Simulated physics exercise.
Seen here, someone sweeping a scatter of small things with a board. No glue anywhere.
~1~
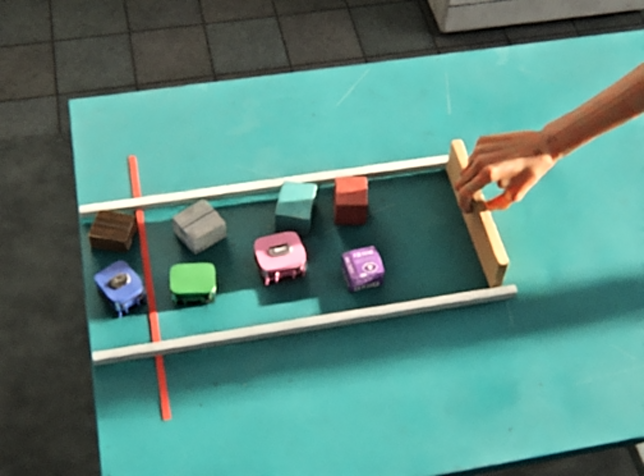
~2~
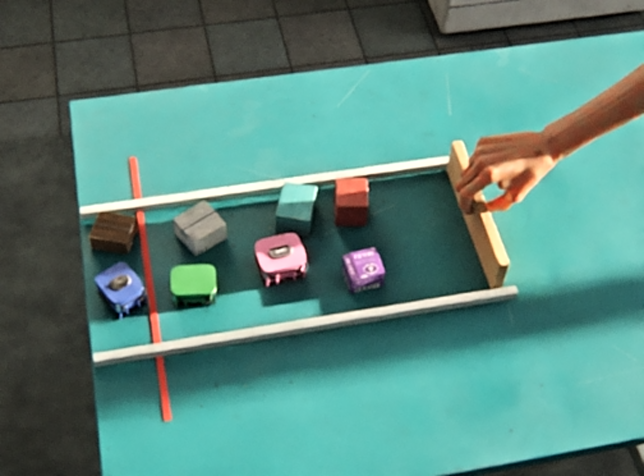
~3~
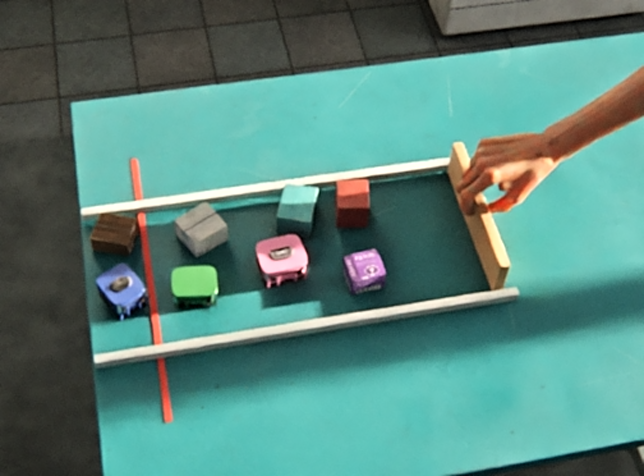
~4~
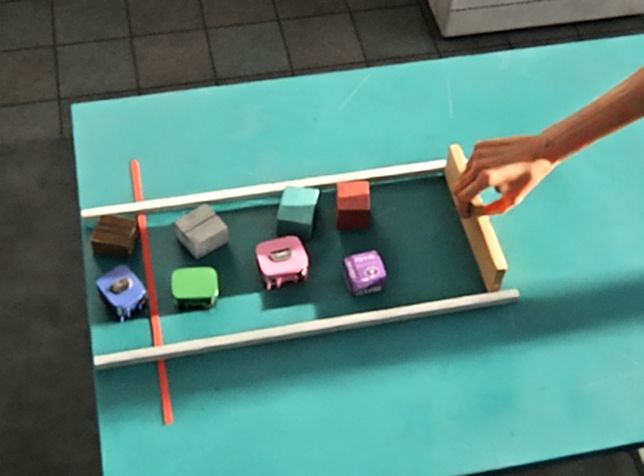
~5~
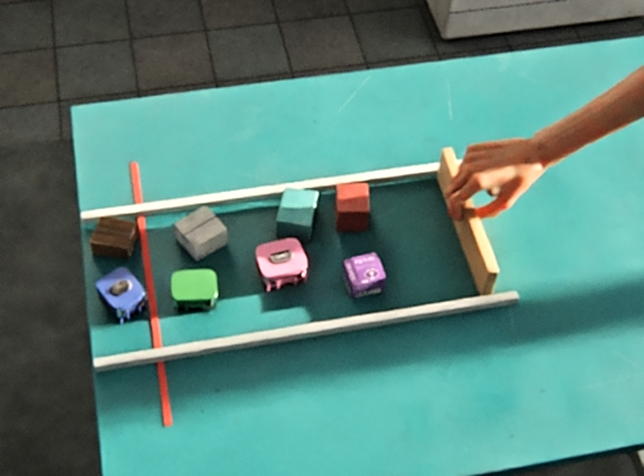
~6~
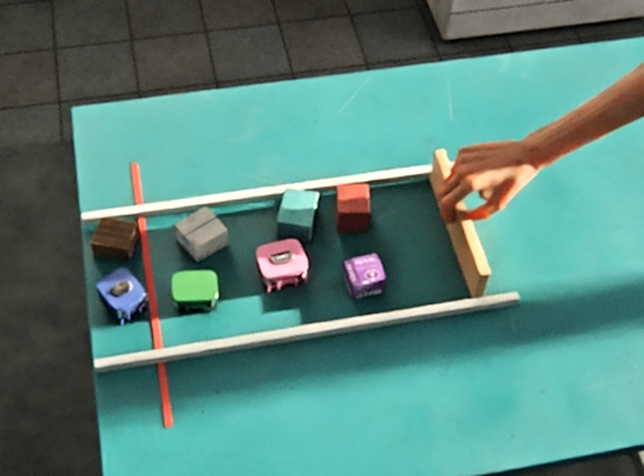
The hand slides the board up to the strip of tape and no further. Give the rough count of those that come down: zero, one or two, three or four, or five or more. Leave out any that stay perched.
The number that fall off is three or four.
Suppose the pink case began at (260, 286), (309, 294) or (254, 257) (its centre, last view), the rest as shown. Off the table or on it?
In turn it survives; holds on; remains up.
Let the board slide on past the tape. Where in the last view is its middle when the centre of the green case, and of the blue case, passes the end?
Its middle is around (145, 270) and around (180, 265).
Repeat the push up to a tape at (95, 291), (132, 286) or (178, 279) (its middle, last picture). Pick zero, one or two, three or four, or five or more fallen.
The falls would be five or more; five or more; either one or two.
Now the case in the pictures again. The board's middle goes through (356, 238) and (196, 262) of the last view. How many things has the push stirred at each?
The counts are 3 and 8.
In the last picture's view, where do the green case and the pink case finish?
First (95, 323), then (121, 286).
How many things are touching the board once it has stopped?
It touches 3.
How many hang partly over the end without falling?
The number is 2.
Soon after, none off yet; brown box at rest near (116, 239); blue case at rest near (123, 296); green case at rest near (196, 292).
After that, none off yet; brown box moving near (109, 240); blue case at rest near (123, 296); green case displaced a little near (186, 300).
In the end, the number that fall off is three or four; gone, white box, blue case and brown box.
